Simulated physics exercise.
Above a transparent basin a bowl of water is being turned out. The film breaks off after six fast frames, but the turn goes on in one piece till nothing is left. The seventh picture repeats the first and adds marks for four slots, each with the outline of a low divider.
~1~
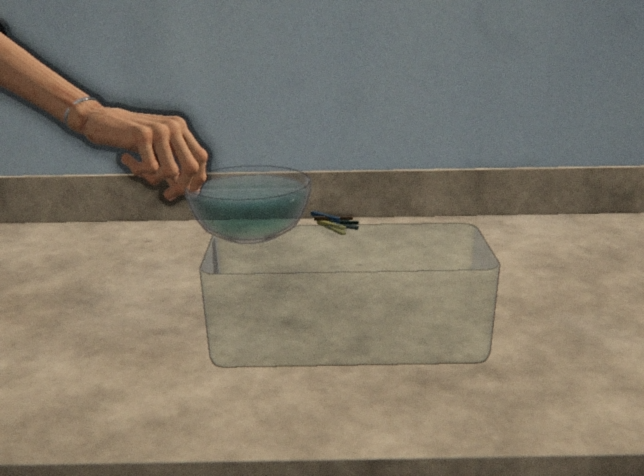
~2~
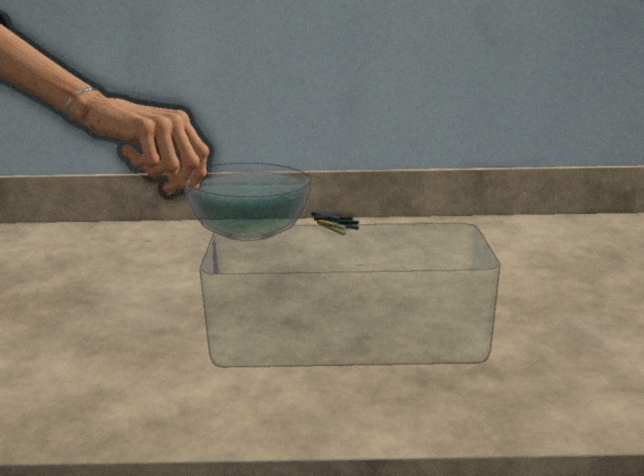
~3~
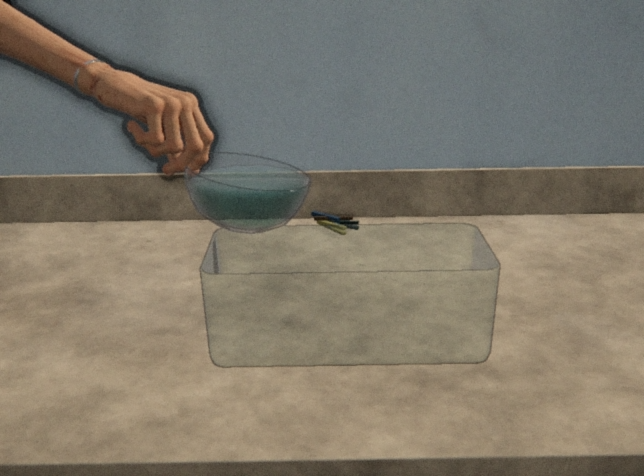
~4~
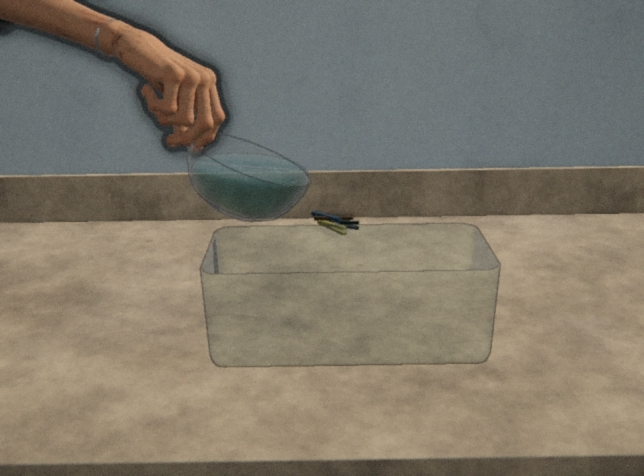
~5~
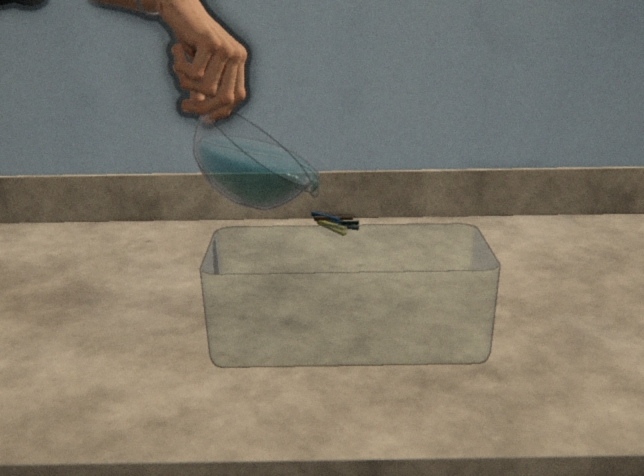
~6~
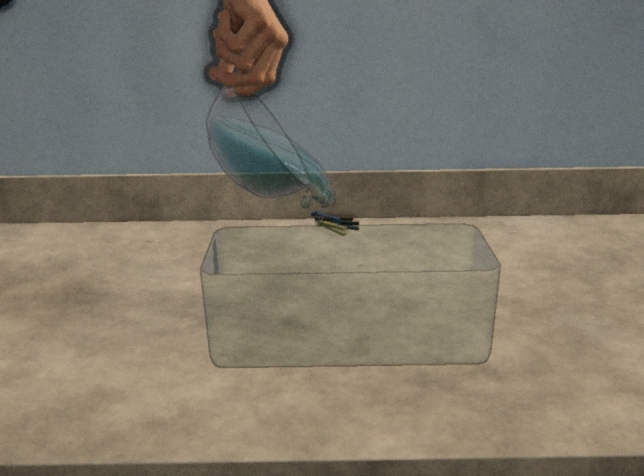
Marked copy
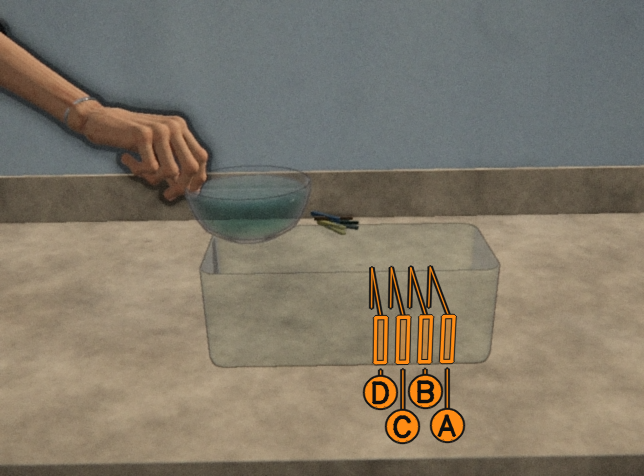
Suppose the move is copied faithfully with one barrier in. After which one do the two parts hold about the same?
The best position is C.
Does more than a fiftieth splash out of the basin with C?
Yes, it does.
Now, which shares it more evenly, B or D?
Here it is position D.
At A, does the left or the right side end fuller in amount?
The left side.
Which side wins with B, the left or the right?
More ends on the left.
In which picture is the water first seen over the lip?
Picture 4.
On the marked copy, A at (447, 369); B at (425, 369); C at (402, 370); D at (380, 370).
Choosing A, about 90 % ends left of the wall and 4 % right of it; 6 % is lost outside.
Choosing B, about 81 % ends left of the wall and 9 % right of it; 9 % is lost outside.
Choosing C, about 49 % ends left of the wall and 40 % right of it; 12 % is lost outside.
Choosing D, about 26 % ends left of the wall and 65 % right of it; 9 % is lost outside.
